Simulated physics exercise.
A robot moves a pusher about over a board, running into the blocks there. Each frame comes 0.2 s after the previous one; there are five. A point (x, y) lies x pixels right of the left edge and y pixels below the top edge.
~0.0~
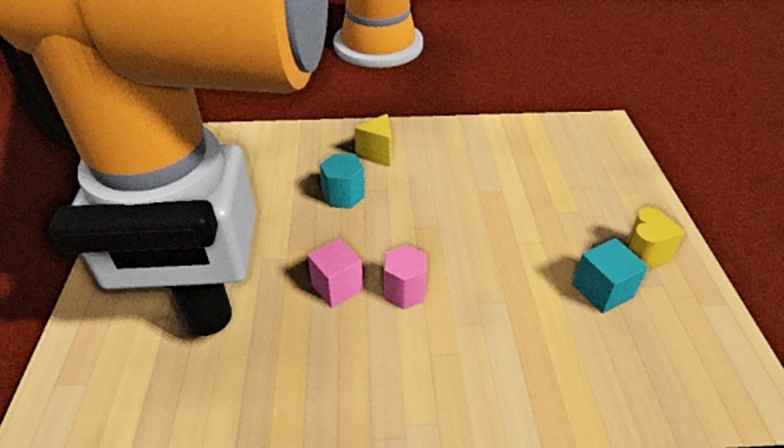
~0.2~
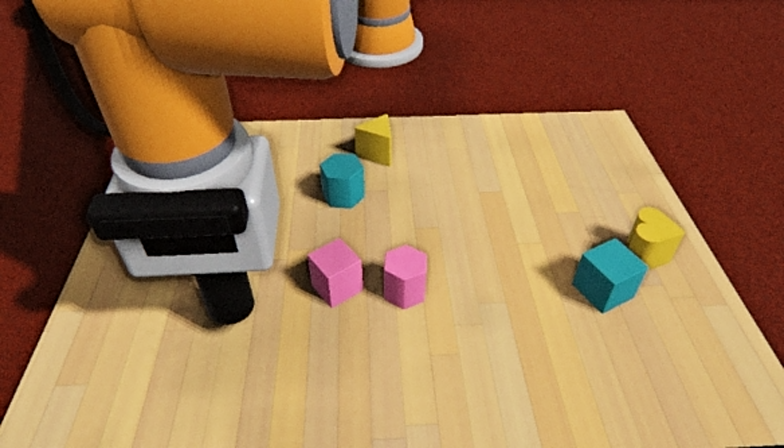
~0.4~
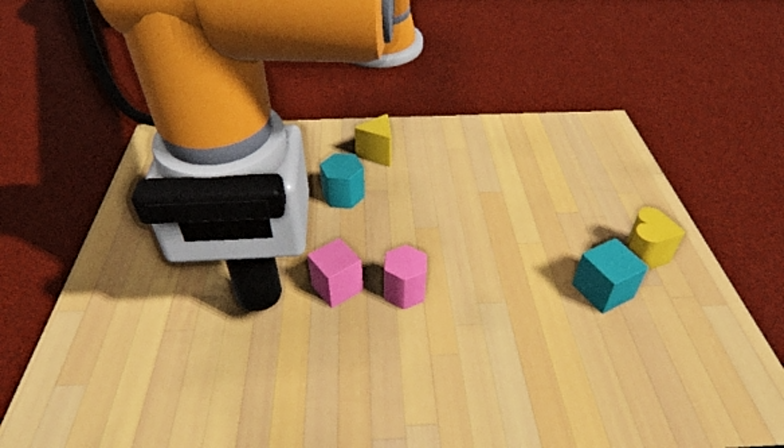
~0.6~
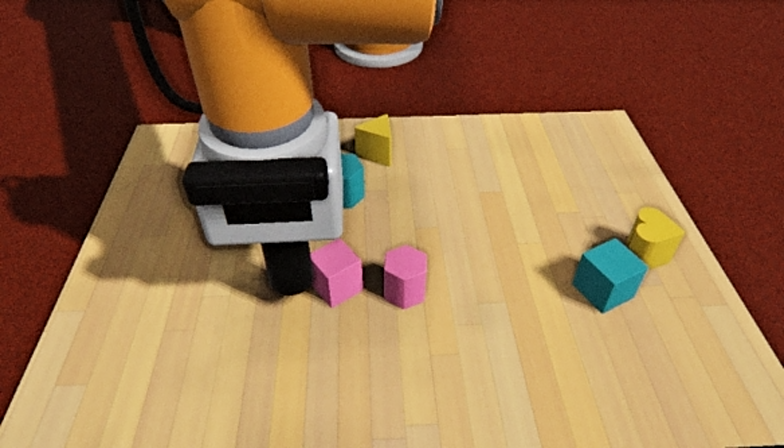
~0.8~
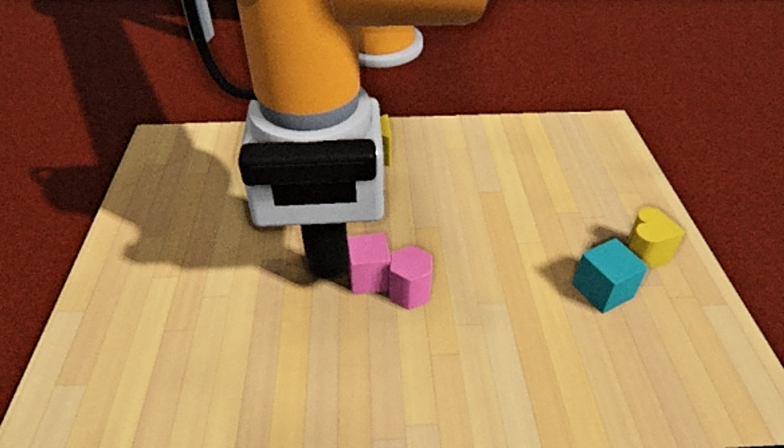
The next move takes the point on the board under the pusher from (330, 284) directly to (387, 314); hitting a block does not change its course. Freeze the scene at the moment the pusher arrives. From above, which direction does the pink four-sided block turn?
Rotates counter-clockwise.
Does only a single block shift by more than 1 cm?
No.
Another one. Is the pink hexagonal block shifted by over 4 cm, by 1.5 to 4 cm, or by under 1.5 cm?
It shifts 1.5 to 4 cm.
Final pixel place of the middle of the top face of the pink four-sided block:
It should be at about (399, 251).
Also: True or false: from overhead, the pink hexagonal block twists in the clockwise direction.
The claim holds.
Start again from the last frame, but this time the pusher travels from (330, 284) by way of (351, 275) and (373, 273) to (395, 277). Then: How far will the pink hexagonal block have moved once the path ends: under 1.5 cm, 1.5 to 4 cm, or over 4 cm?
The largest band: Over 4 cm.
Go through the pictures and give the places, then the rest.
In the first picture, pusher tip (209, 319); block tops, pink four-sided block (334, 257); pink hexagonal block (406, 261).
In the second picture, pusher (232, 308); blocks unchanged.
In the third picture, pusher (260, 295); blocks unchanged.
In the fourth picture, pusher (292, 281); blocks unchanged.
In the fifth picture, pusher (328, 264); pink four-sided block (368, 248); pink hexagonal block (411, 262).
What follows on the original path. Halfway along, pusher (358, 279); pink four-sided block (394, 251), turned 40° anticlockwise; pink hexagonal block (438, 260), turned 30° clockwise.
At the end, pusher (386, 294); pink four-sided block (399, 251), turned 50° anticlockwise; pink hexagonal block (441, 260), turned 35° clockwise.
